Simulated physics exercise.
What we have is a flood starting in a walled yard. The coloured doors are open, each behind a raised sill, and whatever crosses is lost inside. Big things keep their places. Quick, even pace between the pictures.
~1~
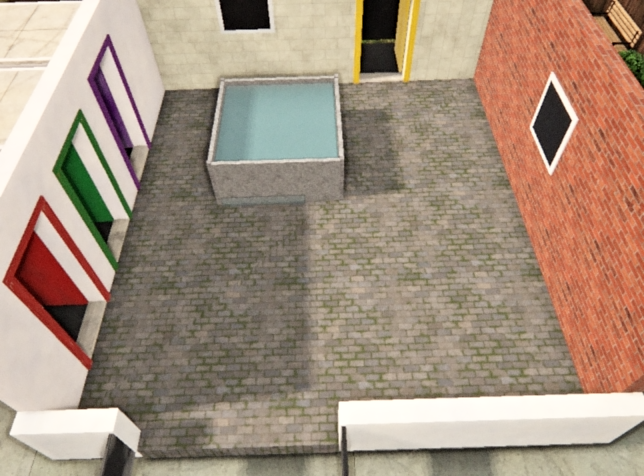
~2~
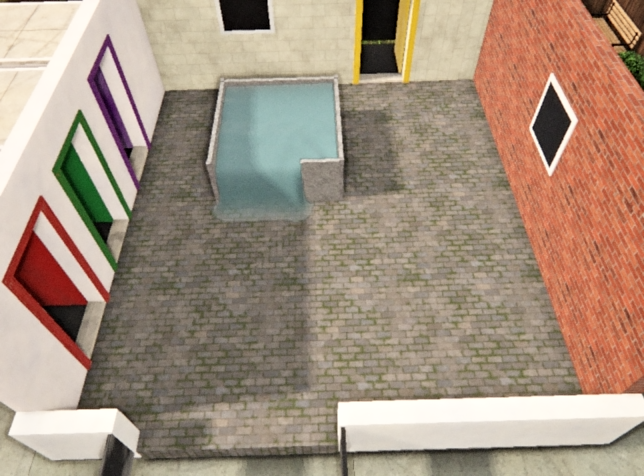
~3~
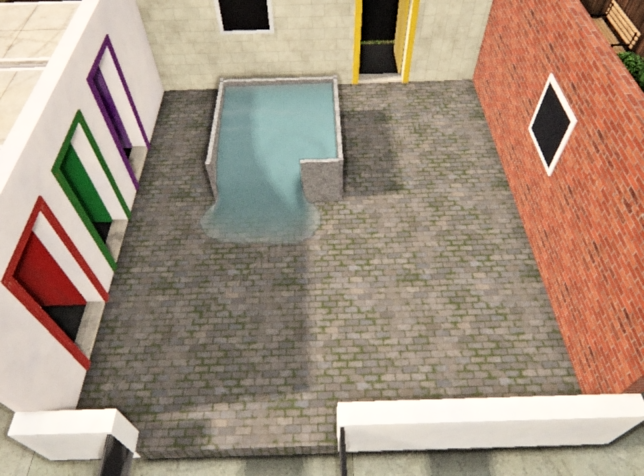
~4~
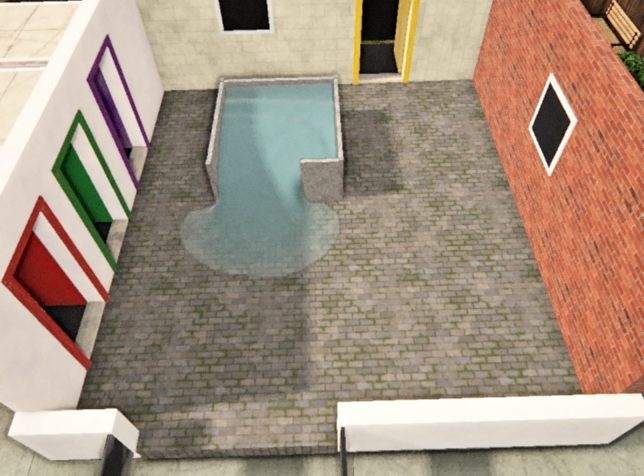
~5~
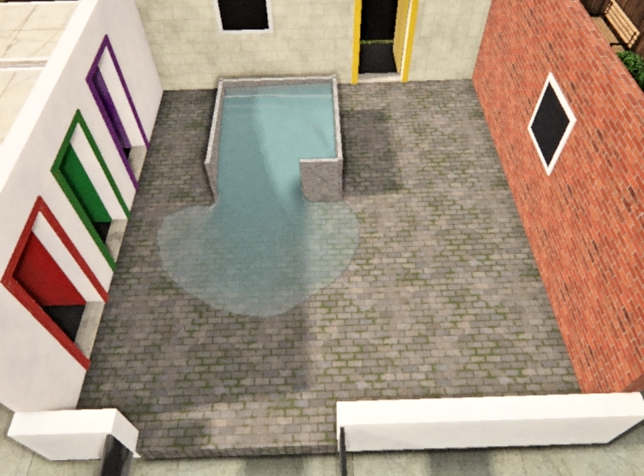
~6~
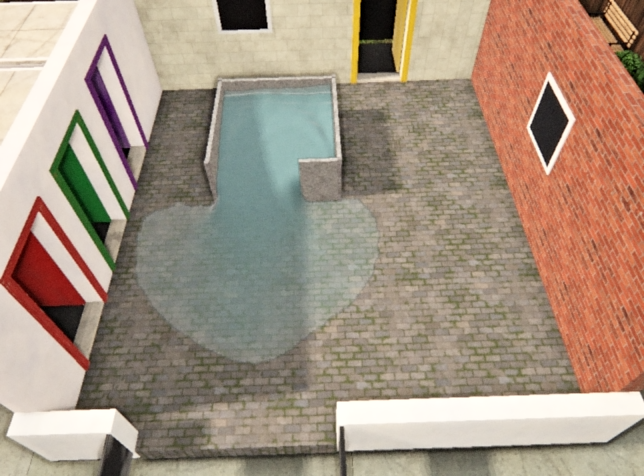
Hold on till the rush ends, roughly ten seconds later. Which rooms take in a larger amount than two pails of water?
Result: Most likely the purple door gets two buckets or less; most likely the yellow door gets two buckets or less; most likely the green door gets too much water; most likely the red door gets too much water.
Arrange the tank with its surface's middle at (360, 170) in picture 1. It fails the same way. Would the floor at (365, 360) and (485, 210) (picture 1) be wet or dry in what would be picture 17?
In order: Reached by the flood and not reached.
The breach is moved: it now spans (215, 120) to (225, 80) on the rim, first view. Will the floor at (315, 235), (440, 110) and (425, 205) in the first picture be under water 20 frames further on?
Unwetted, submerged, unwetted.
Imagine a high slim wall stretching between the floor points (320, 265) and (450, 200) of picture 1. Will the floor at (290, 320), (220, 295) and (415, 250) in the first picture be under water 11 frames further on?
Taking the points in turn, they are inundated, inundated and high and dry.
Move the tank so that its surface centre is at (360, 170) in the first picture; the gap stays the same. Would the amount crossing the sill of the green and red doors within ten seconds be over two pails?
Looking at it, the green door comes in under and the red door comes in under.
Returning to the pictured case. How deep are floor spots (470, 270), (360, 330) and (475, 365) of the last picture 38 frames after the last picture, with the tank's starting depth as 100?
Respectively 4, 2 and 8 per cent.
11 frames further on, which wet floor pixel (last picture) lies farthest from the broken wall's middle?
Farthest reach: About (546, 415).
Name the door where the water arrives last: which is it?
My answer: The door marked yellow.
A moment on, water covers 40 % of the floor; the purple door not reached, the yellow door not reached, the green door wet at the sill, nothing in, the red door wet at the sill, nothing in.
Next, water covers 40 % of the floor; the purple door not reached, the yellow door not reached, the green door under two buckets in, the red door over two buckets in.
Then, water covers 45 % of the floor; the purple door not reached, the yellow door not reached, the green door over two buckets in, the red door far over two buckets in.
Later, water covers 60 % of the floor; the purple door wet at the sill, nothing in, the yellow door not reached, the green door over two buckets in, the red door far over two buckets in.
In the end, water covers 80 % of the floor; the purple door wet at the sill, nothing in, the yellow door wet at the sill, nothing in, the green door over two buckets in, the red door far over two buckets in.
